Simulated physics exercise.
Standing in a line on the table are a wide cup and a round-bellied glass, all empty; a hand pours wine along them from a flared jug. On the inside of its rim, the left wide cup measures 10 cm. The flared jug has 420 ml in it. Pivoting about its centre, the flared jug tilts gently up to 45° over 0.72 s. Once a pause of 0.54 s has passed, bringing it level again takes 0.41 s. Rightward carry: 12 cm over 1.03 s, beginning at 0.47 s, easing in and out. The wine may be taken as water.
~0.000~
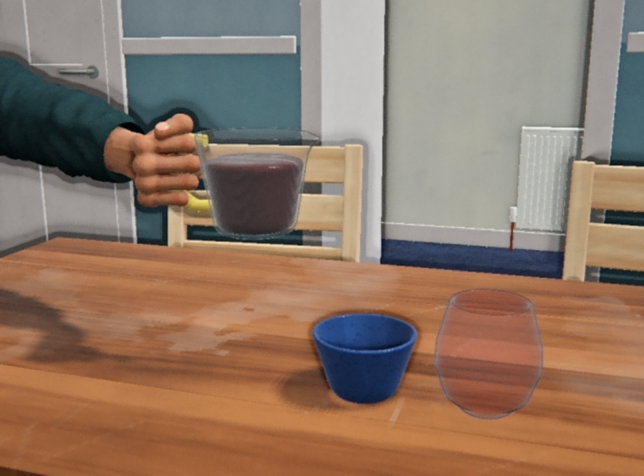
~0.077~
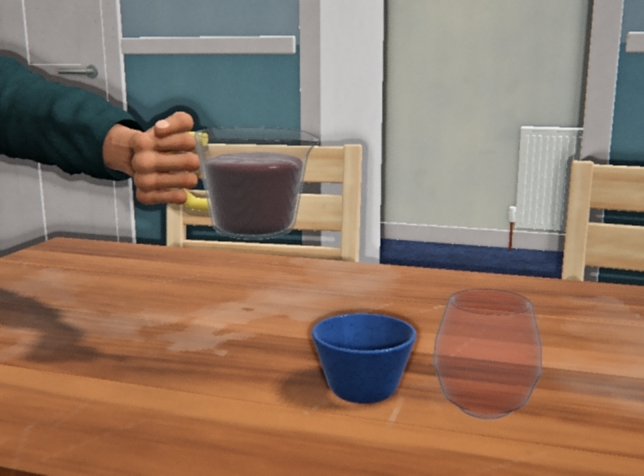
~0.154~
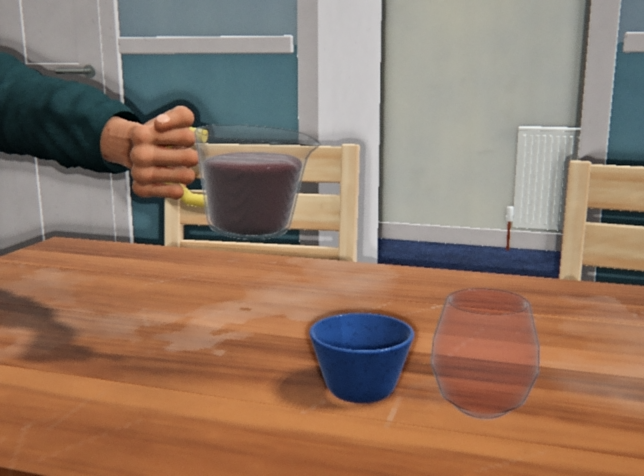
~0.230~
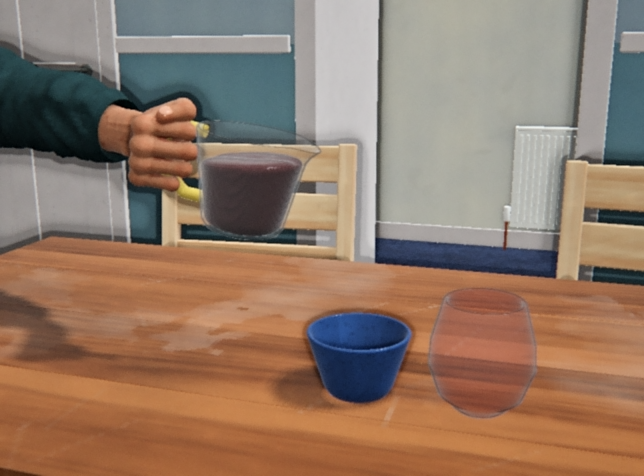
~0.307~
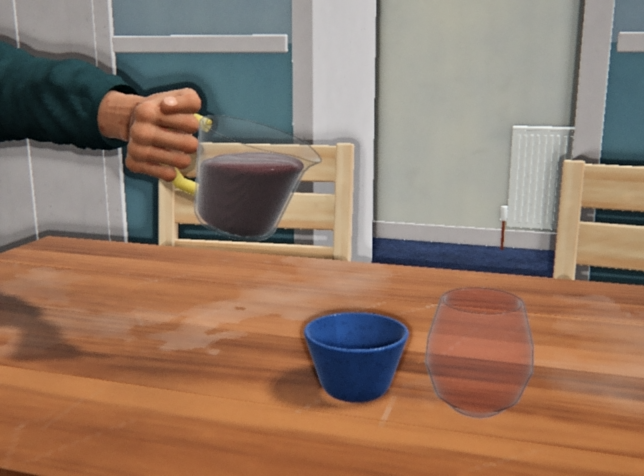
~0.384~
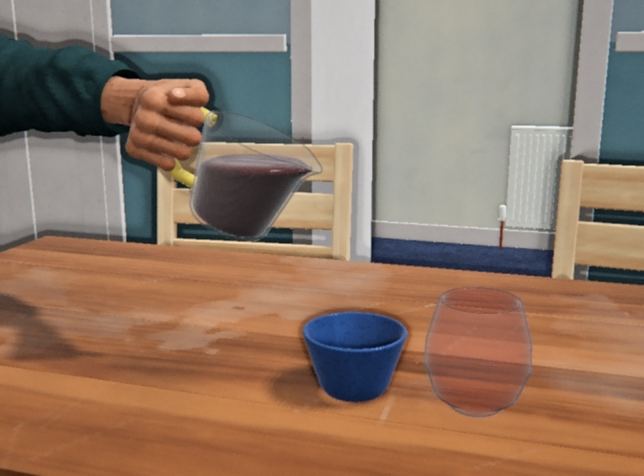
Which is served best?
That would be the far-right one.
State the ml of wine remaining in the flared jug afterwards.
It ends up holding near 270 ml.
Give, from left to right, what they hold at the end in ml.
Final volumes - left about 30 ml, right about 60 ml.
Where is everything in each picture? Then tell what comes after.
It leans 0°; its right rim is at (319, 138); the wine meets the walls at (212, 158) and (303, 162); the left wide cup's rim runs from (316, 329) to (415, 340); the right round-bellied glass's rim runs from (452, 300) to (531, 308), in the first frame.
It leans 1°; its right rim is at (319, 140); the wine meets the walls at (211, 157) and (303, 162), in the second frame.
It leans 5°; its right rim is at (320, 144); the wine meets the walls at (210, 157) and (302, 162), in the third frame.
It leans 10°; its right rim is at (320, 151); the wine meets the walls at (209, 158) and (303, 162), in the fourth frame.
It leans 17°; its right rim is at (321, 161); the wine meets the walls at (208, 158) and (305, 163), in the fifth frame.
It leans 25°; its right rim is at (322, 171); the wine meets the walls at (206, 160) and (313, 167), in the sixth frame.
By 0.73 s the tilt is 45° and from the left they hold 15 ml, 0 ml, the flared jug 375 ml, and 0 ml is on the table.
By 0.99 s the tilt is 45° and from the left they hold 20 ml, 0 ml, the flared jug 325 ml, and 25 ml is on the table.
By 1.26 s the tilt is 45° and from the left they hold 25 ml, 30 ml, the flared jug 290 ml, and 65 ml is on the table.
By 1.55 s the tilt is 9° and from the left they hold 25 ml, 60 ml, the flared jug 270 ml, and 65 ml is on the table.
At rest from the left they hold 25 ml, 60 ml, the flared jug 270 ml, and 65 ml is on the table.
